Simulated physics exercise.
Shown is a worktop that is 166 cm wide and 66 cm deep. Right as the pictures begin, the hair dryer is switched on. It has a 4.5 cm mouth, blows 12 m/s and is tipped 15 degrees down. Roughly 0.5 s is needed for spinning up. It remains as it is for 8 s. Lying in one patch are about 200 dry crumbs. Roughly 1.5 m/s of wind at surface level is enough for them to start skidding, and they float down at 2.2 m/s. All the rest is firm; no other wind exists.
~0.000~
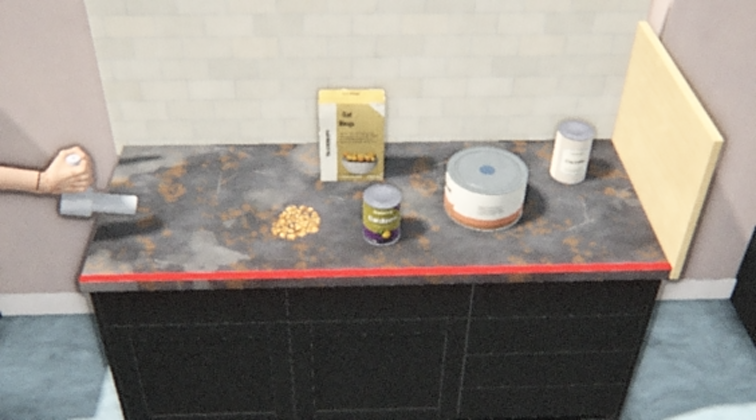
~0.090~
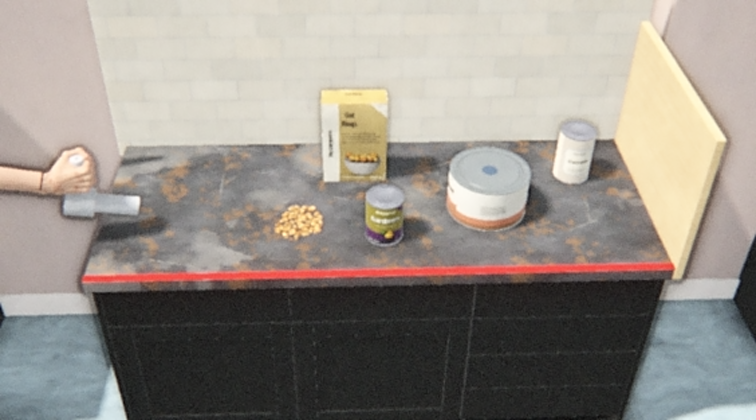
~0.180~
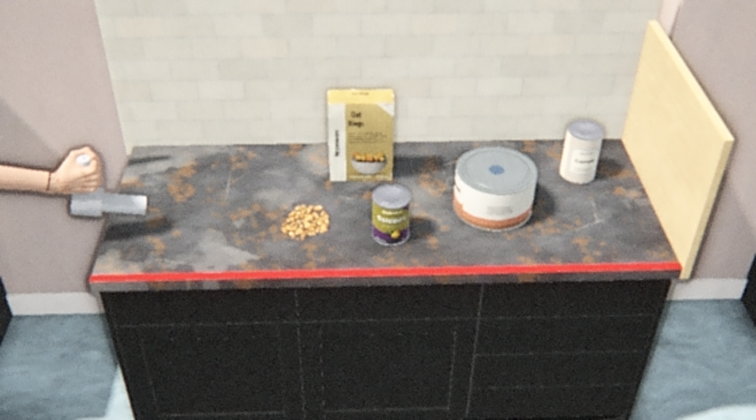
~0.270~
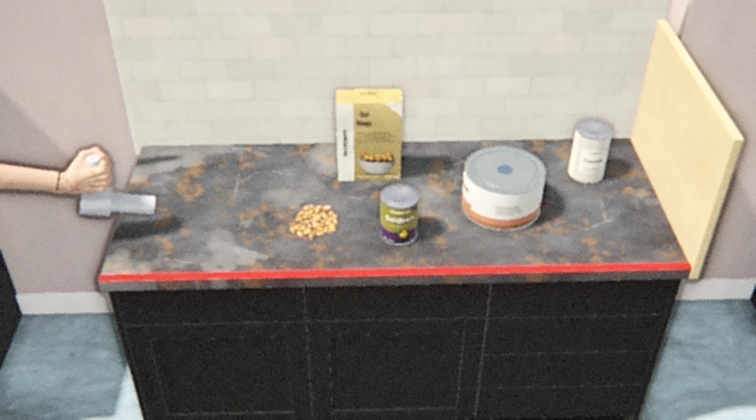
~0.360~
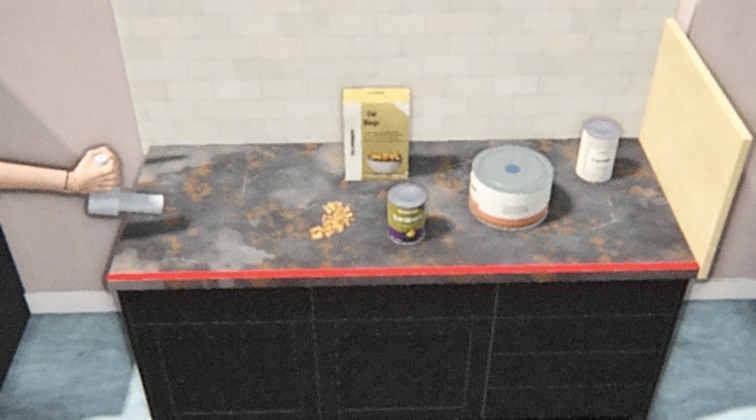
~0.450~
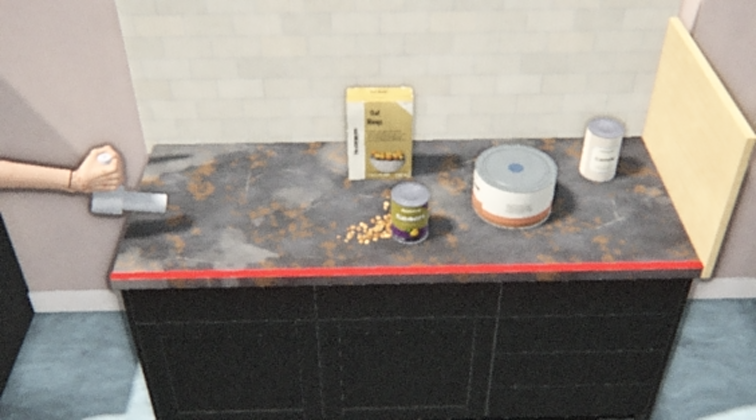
A patch of golden crumbs lies on a mottled dark grey and rust-brown worktop with a red front edge, seen from above and in front. A hand at left holds a grey hair dryer; a yellow carton, green-and-purple tin, round white tub, white can and pale upright board stand rightward. As the view drifts slightly left, the crumbs stay still, then scatter right, around the tin.
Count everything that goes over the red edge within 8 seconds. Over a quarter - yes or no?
Over a quarter: Yes.
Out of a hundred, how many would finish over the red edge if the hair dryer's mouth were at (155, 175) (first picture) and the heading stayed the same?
Near 0 per cent.
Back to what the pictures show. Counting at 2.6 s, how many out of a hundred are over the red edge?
Share: Approx. 40 %.
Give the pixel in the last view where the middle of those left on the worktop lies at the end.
The middle is around pixel (523, 245).
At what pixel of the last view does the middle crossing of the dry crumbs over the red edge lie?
Roughly at pixel (500, 272).
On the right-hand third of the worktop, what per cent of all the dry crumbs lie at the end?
Something close to 40 % ends up there.
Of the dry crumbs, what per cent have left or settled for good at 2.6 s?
The share is near 40 per cent.
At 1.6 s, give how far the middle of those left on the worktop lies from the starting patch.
I'd say close to 50 cm.
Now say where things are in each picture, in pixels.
In the first frame, the middle of the dry crumbs is near (297, 224), none has stirred yet and the mouth of the hair dryer is at (136, 205).
In the second frame, the middle of the dry crumbs is near (300, 223), none has stirred yet and the red edge is centred on (384, 276).
In the third frame, the middle of the dry crumbs is near (306, 222), none has stirred yet, the top of a tin is at (392, 196) and the top of a carton is at (361, 96).
In the fourth frame, the middle of the dry crumbs is near (314, 222) and none has stirred yet.
In the fifth frame, the middle of the dry crumbs is near (333, 222), the farthest in sight from the hair dryer is at (352, 216) and about 60 % have left their places.
In the sixth frame, the middle of the dry crumbs is near (389, 223), the farthest in sight from the hair dryer is at (430, 210) and all have left their places.
After 1.6 s, 29 % are over the red edge; the middle of those still in play is near (485, 227); 34 % have settled or left.
After 2.6 s, 35 % are over the red edge; the middle of those still in play is near (479, 214); 44 % have settled or left.
After 4.4 s, 40 % are over the red edge; the middle of those still in play is near (493, 233); 51 % have settled or left.
After 8.0 s, at the end, 42 % are over the red edge; the middle of those still in play is near (523, 245).
